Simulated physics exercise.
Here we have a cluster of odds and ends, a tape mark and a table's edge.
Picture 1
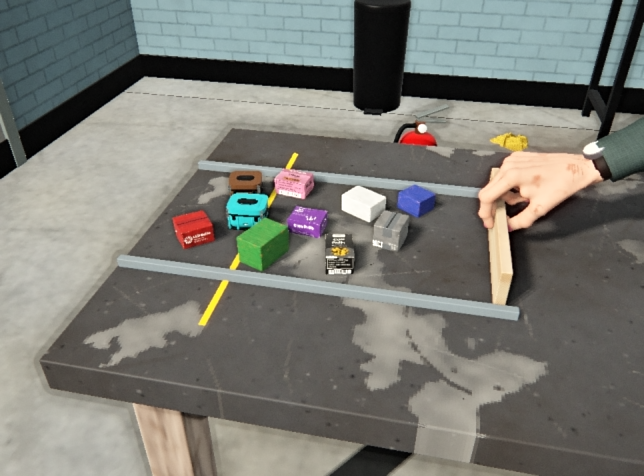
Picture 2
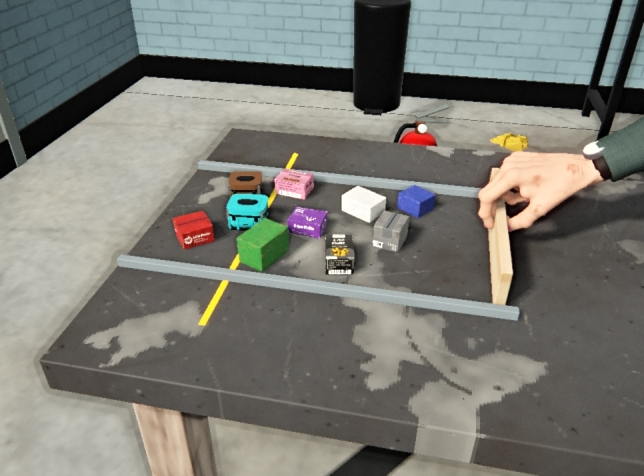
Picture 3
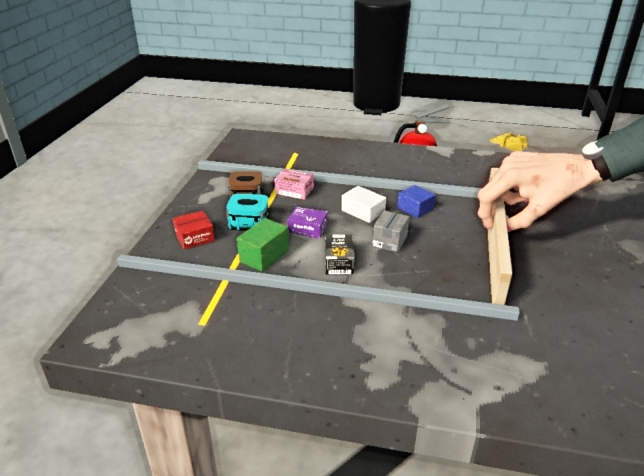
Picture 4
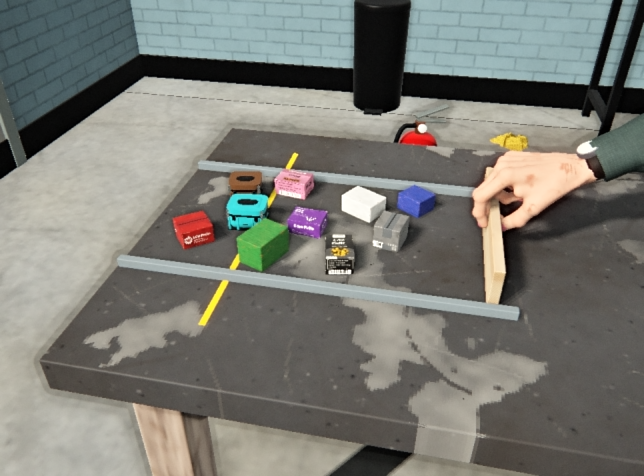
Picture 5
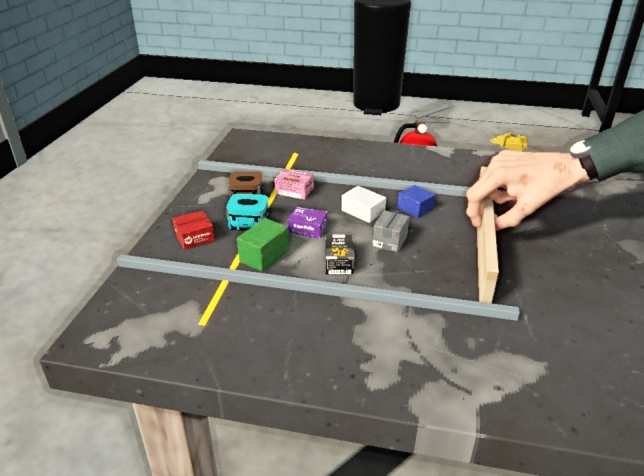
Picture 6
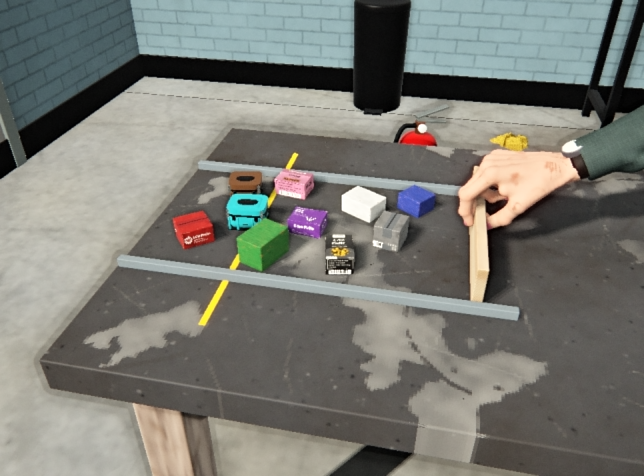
On a dark tabletop, a hand slides an upright board slightly left toward scattered colorful blocks.
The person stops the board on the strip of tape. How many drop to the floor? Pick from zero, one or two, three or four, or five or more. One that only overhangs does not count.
In the end the number that fall off is zero.
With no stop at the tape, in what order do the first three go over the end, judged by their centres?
The order is the turquoise case, the red box, the brown case.
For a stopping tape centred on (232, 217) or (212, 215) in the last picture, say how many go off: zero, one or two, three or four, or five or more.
One after another: Just one or two; 1 or 2.
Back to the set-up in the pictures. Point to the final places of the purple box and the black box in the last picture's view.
First (217, 213), then (231, 239).
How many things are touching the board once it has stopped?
In contact: 4.
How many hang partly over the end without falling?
The number is 0.
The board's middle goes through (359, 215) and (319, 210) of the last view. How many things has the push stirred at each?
At the one place 4, at the other 8.
A little later, none off yet; red box at rest near (194, 230); brown case at rest near (246, 187); turquoise case at rest near (249, 212).
When it is over, the number that fall off is zero.
